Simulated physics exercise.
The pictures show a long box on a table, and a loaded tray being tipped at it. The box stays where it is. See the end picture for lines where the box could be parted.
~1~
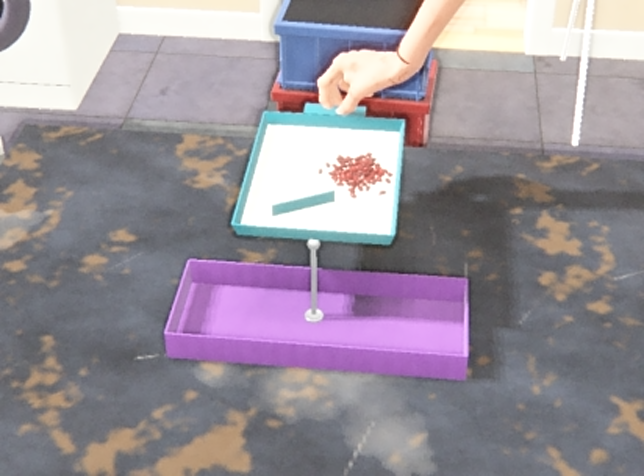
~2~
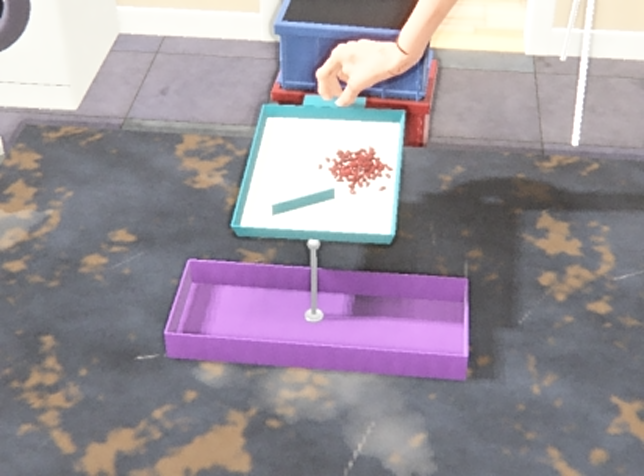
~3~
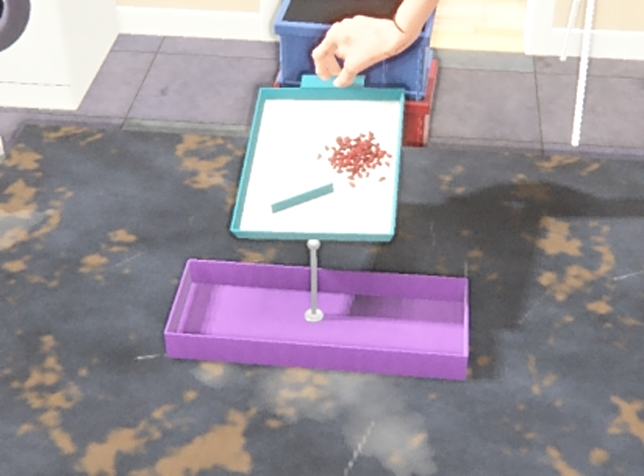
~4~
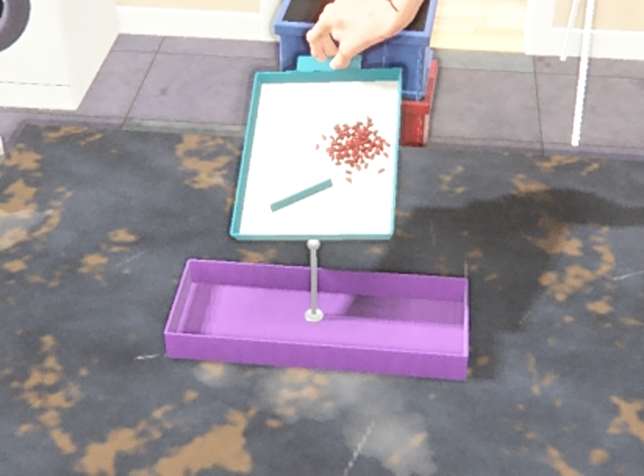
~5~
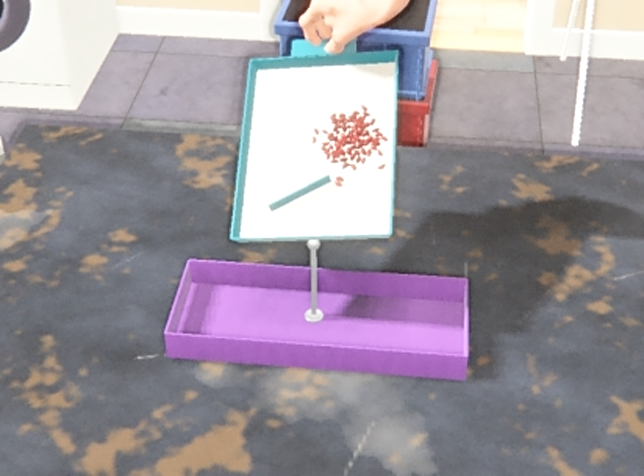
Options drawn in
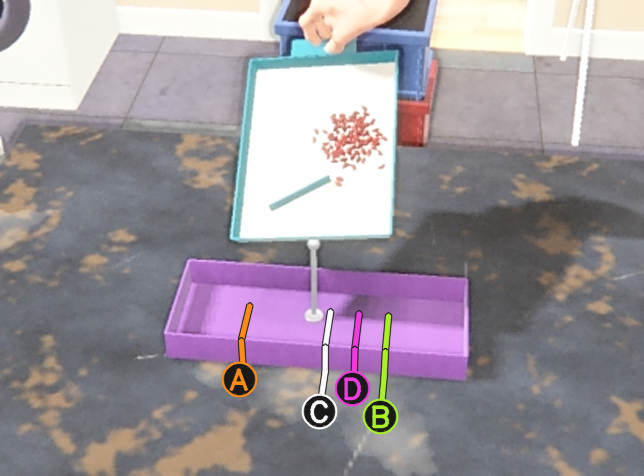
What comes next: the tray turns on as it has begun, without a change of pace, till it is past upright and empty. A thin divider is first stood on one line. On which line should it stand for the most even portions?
A beats the others.
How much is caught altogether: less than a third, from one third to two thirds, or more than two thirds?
More than two thirds.
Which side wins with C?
The left side.
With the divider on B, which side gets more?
The left side.
On the marked copy, line A crosses the front rim at (241, 339); line B crosses the front rim at (385, 350); line C crosses the front rim at (325, 345); line D crosses the front rim at (355, 347).
Choosing A, of what is caught, close to half on the left of the divider, close to half on the right.
Choosing B, of what is caught, the whole lot on the left of the divider, none at all on the right.
Choosing C, of what is caught, all but a few on the left of the divider, a small share on the right.
Choosing D, of what is caught, the whole lot on the left of the divider, none at all on the right.
